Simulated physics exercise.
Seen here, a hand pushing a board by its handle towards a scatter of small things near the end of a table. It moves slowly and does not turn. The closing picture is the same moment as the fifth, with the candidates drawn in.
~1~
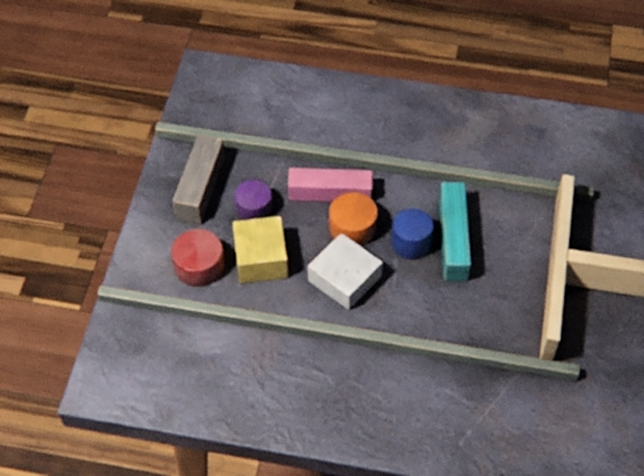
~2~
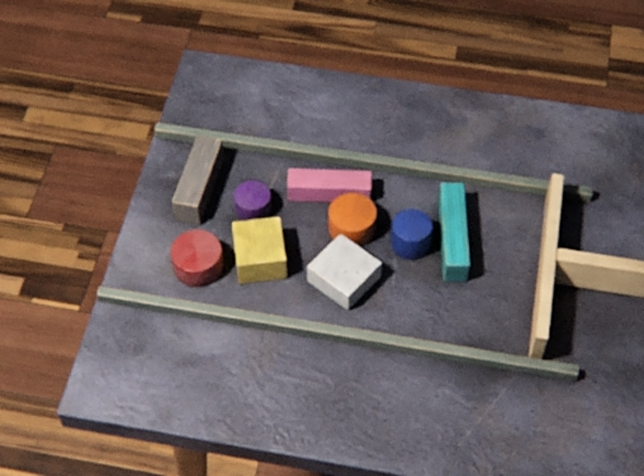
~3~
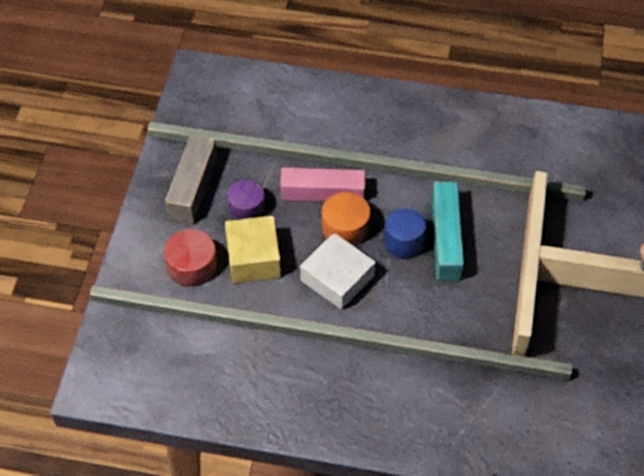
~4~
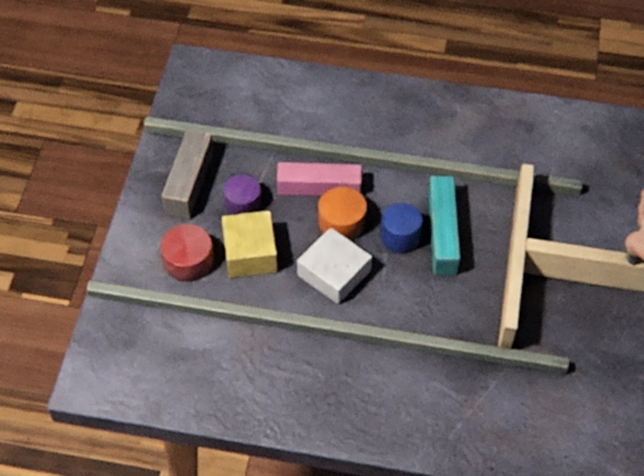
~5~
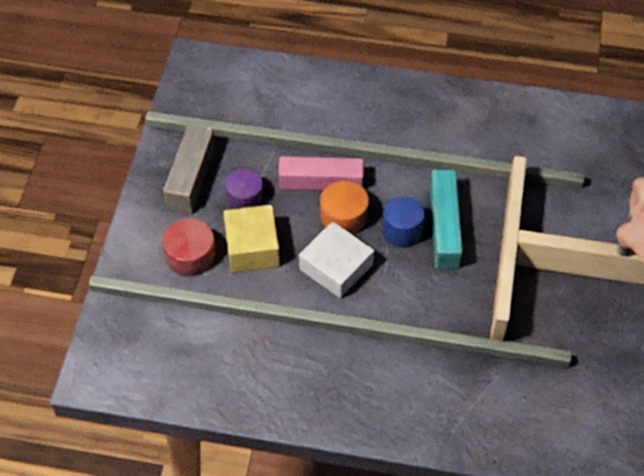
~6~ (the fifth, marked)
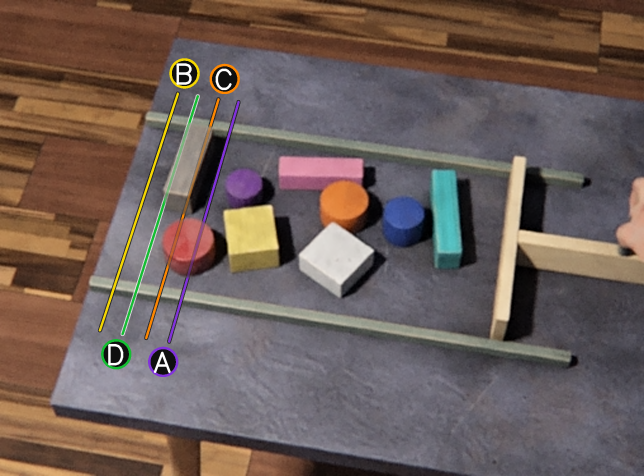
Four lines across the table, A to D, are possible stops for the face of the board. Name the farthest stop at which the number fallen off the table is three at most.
Stop at A.
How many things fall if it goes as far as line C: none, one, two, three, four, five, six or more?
By then, four.
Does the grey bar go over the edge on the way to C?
Yes.
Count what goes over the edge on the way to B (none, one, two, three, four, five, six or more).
By then, six or more.
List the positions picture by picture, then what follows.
In the first picture, orange tin (353, 220); white block (346, 272); red tin (198, 258).
In the second picture, board (551, 252); purple tin (253, 202).
In the third picture, board (534, 250); grey bar (192, 178).
In the fourth picture, board (520, 242); yellow block (249, 245).
In the fifth picture, board (512, 234); orange tin (344, 208); white block (337, 260); red tin (189, 247).
On the copy, A at (206, 214); B at (142, 204); C at (185, 210); D at (163, 207).
On A. First, board (399, 217); orange tin (312, 202); turquoise stick (384, 209).
Then, board (290, 201); red tin (146, 247); grey bar (175, 167).
Finally, board (208, 189); grey bar over the edge; red tin over the edge; three fallen.
By contrast, B drops eight; C drops four; D drops six.
